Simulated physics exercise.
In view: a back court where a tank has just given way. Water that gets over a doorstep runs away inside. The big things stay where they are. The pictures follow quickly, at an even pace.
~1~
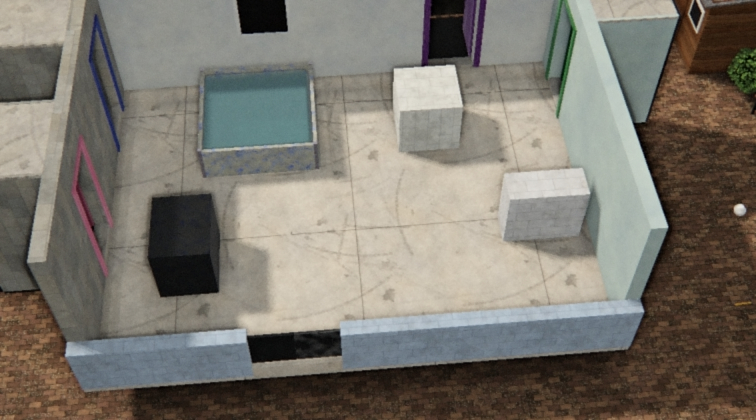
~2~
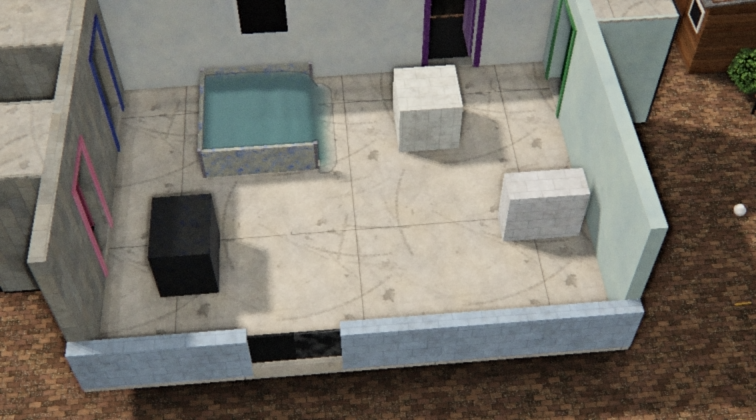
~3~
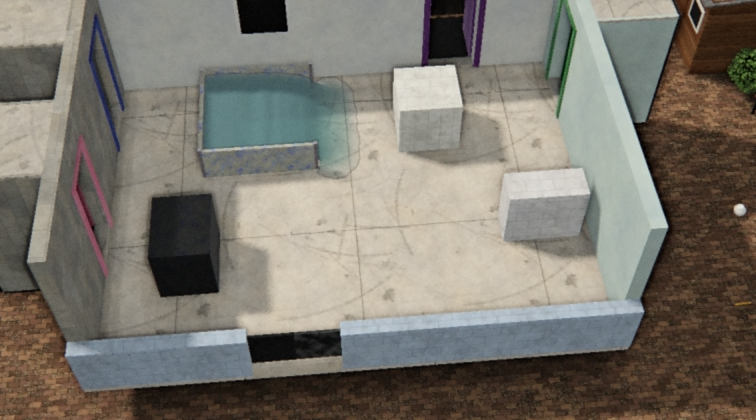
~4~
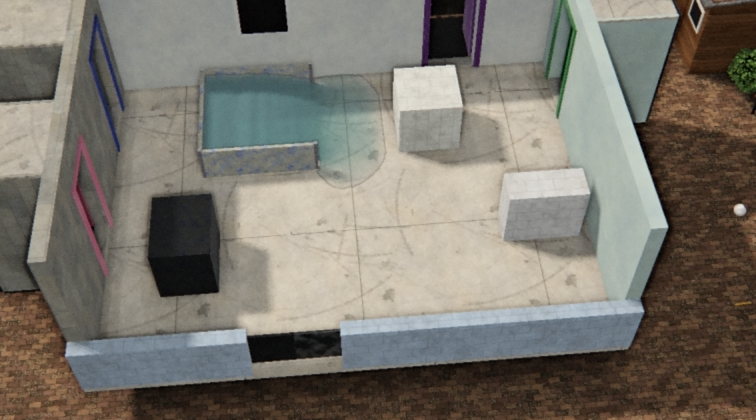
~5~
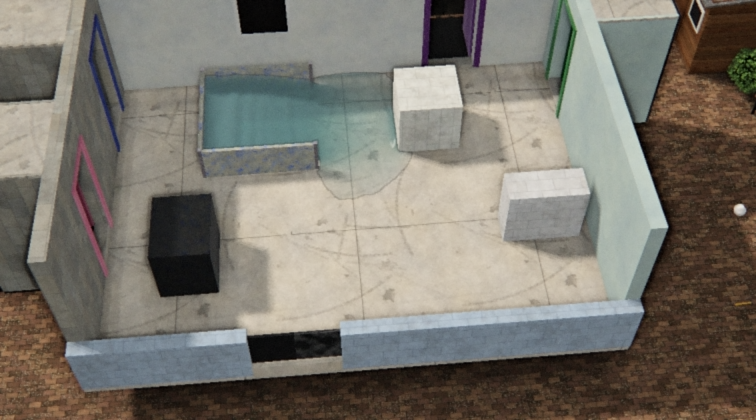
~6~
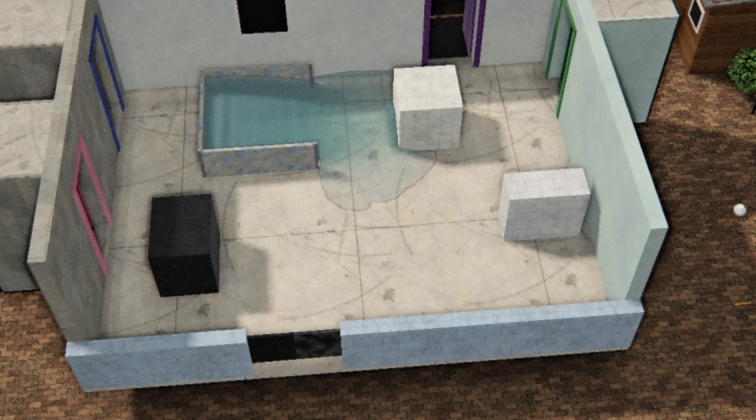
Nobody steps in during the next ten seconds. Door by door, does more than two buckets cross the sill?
The green door lets in a lot; the pink door admits no more than that; the blue door admits no more than that; the purple door lets in a lot.
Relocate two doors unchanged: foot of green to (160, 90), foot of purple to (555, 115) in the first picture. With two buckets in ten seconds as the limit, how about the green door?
My reading: Green lets less in.
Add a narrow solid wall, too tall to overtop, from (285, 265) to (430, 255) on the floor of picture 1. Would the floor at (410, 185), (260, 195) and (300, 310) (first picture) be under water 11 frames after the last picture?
One after the other: Awash, free of water, no water.
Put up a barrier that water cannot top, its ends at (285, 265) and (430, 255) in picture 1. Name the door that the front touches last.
That is the pink one.
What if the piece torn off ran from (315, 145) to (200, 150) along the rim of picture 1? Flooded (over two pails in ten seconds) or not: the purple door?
In short: The purple one keeps below it.
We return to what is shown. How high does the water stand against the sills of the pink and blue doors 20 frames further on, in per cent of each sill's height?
Roughly 0 per cent, then 0 per cent.
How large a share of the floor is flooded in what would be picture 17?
Some 35 per cent.
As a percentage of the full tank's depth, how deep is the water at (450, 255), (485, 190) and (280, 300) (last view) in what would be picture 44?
In that order: 8, 12 and 4 per cent.
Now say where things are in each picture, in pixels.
Still water in the tank at (257, 109), in the first frame.
The front is at (316, 85), out from the gap at (312, 119), in the second frame.
The front is at (345, 172), out from the gap at (313, 121), in the third frame.
Water pours out at (313, 122) and has run to (359, 179), in the fourth frame.
Water pours out at (313, 122) and has run to (404, 162), in the fifth frame.
Water pours out at (313, 122) and has run to (431, 161), in the sixth frame.
A moment on, water covers 25 % of the floor; the green door not reached, the pink door not reached, the blue door not reached, the purple door wet at the sill, nothing in.
Next, water covers 35 % of the floor; the green door under two buckets in, the pink door not reached, the blue door not reached, the purple door over two buckets in.
Then, water covers 55 % of the floor; the green door far over two buckets in, the pink door not reached, the blue door not reached, the purple door over two buckets in.
Later, water covers 70 % of the floor; the green door far over two buckets in, the pink door not reached, the blue door wet at the sill, nothing in, the purple door over two buckets in.
In the end, water covers 85 % of the floor; the green door far over two buckets in, the pink door wet at the sill, nothing in, the blue door wet at the sill, nothing in, the purple door over two buckets in.
